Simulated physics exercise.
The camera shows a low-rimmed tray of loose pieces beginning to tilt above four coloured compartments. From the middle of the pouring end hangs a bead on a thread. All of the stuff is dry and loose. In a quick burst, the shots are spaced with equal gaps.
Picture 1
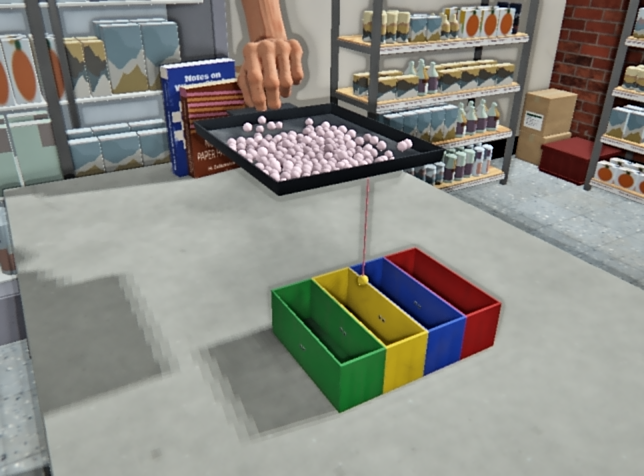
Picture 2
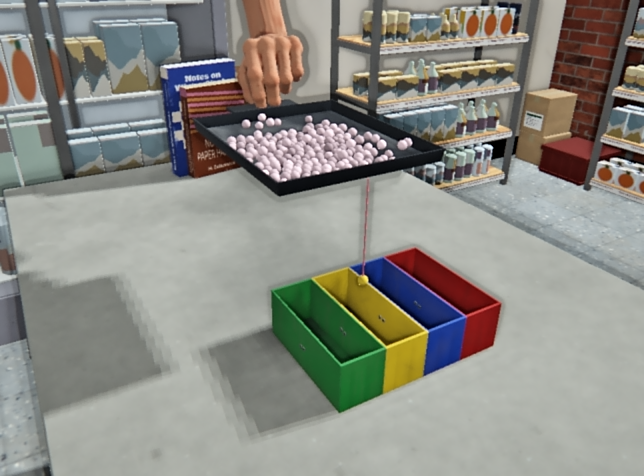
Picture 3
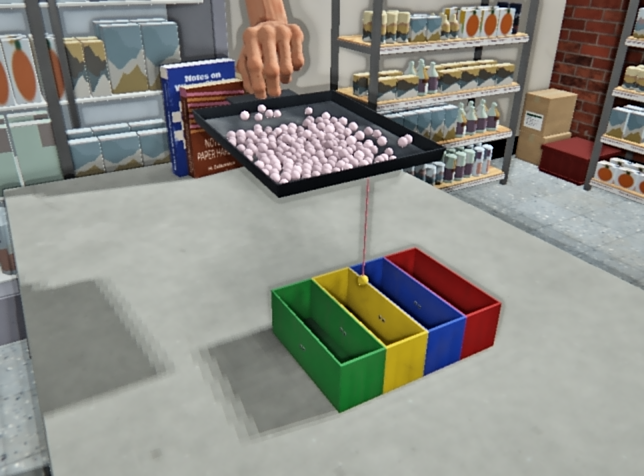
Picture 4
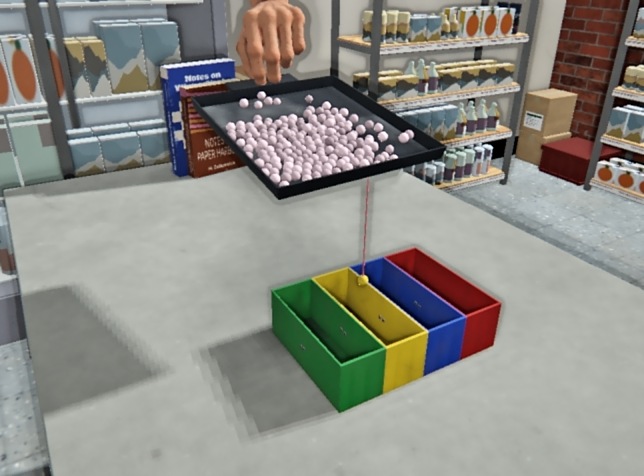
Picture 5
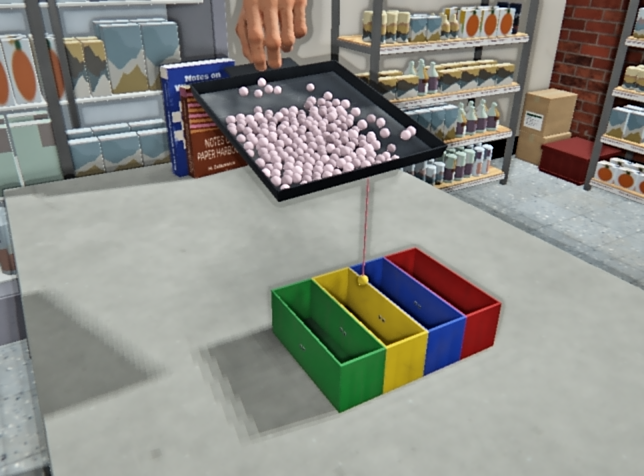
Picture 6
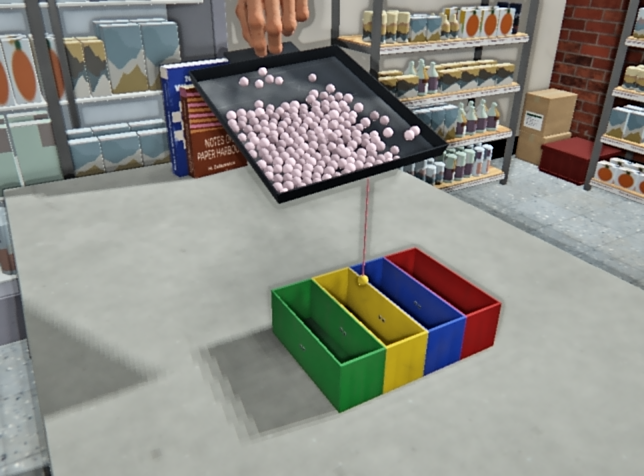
The clip opens on a hand above a dark tray of small pale pink balls, held over green, yellow, blue and red compartments, with a bead hanging on a thread. The hand shifts downward, then rises out of view as the tray tilts gradually toward its left front corner and the balls begin shifting.
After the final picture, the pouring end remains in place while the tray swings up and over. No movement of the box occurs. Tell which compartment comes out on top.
It is green that comes out on top.
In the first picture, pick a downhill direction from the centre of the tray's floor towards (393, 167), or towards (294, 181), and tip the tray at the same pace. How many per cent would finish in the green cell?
Lab note: Case 1 near 0 %, case 2 near 30 %.
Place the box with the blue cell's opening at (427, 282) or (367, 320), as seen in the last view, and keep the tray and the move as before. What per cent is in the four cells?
It would be roughly 30 per cent in the first placement and roughly 90 per cent in the second.
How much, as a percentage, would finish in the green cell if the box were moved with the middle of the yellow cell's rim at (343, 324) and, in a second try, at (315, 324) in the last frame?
40 % and 20 %.
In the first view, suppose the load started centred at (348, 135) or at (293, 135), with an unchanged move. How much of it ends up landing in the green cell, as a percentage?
Close to 40 in a hundred, then close to 40 in a hundred.
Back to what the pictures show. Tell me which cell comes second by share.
The runner-up: Yellow.
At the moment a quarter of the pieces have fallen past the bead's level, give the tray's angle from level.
Roughly 85 degrees at that moment.
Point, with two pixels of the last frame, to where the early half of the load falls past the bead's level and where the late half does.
Near (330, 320) and later near (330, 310).
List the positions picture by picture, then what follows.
The first frame shows corners of the pouring end near (279, 180) and (442, 148), level; middle of the load near (306, 151), sugar pearls; bead on its thread near (363, 280); green cell near (362, 376); yellow cell near (405, 358); blue cell near (444, 342); red cell near (480, 327).
The second frame shows corners of the pouring end near (279, 181) and (442, 148), level; middle of the load near (307, 149).
The third frame shows corners of the pouring end near (279, 183) and (442, 147), tipped barely, lowest at the left corner; middle of the load near (307, 146).
The fourth frame shows corners of the pouring end near (279, 186) and (443, 146), tipped a little, lowest at the left corner; middle of the load near (308, 140).
The fifth frame shows corners of the pouring end near (279, 188) and (444, 144), tipped a little, lowest at the left corner; middle of the load near (311, 141), a little on the move.
The sixth frame shows corners of the pouring end near (280, 191) and (445, 143), tipped clearly, lowest at the left corner; middle of the load near (313, 140), all but a few on the move; green cell near (362, 376); yellow cell near (405, 358); blue cell near (444, 342); red cell near (480, 327).
Shortly afterwards, tray tipped steeply; all but a few on the tray; a little falling or outside the box.
Next, tray tipped right over; a little on the tray; near a quarter in the green cell; a little in the yellow cell; a little in the blue cell; only a few in the red cell; near half falling or outside the box.
Some moments later, tray tipped past a quarter turn; near a third in the green cell; a little in the yellow cell; a little in the blue cell; only a few in the red cell; near half falling or outside the box.
In the end, tray tipped past a quarter turn; near a third in the green cell; a little in the yellow cell; a little in the blue cell; only a few in the red cell; near half outside the box.
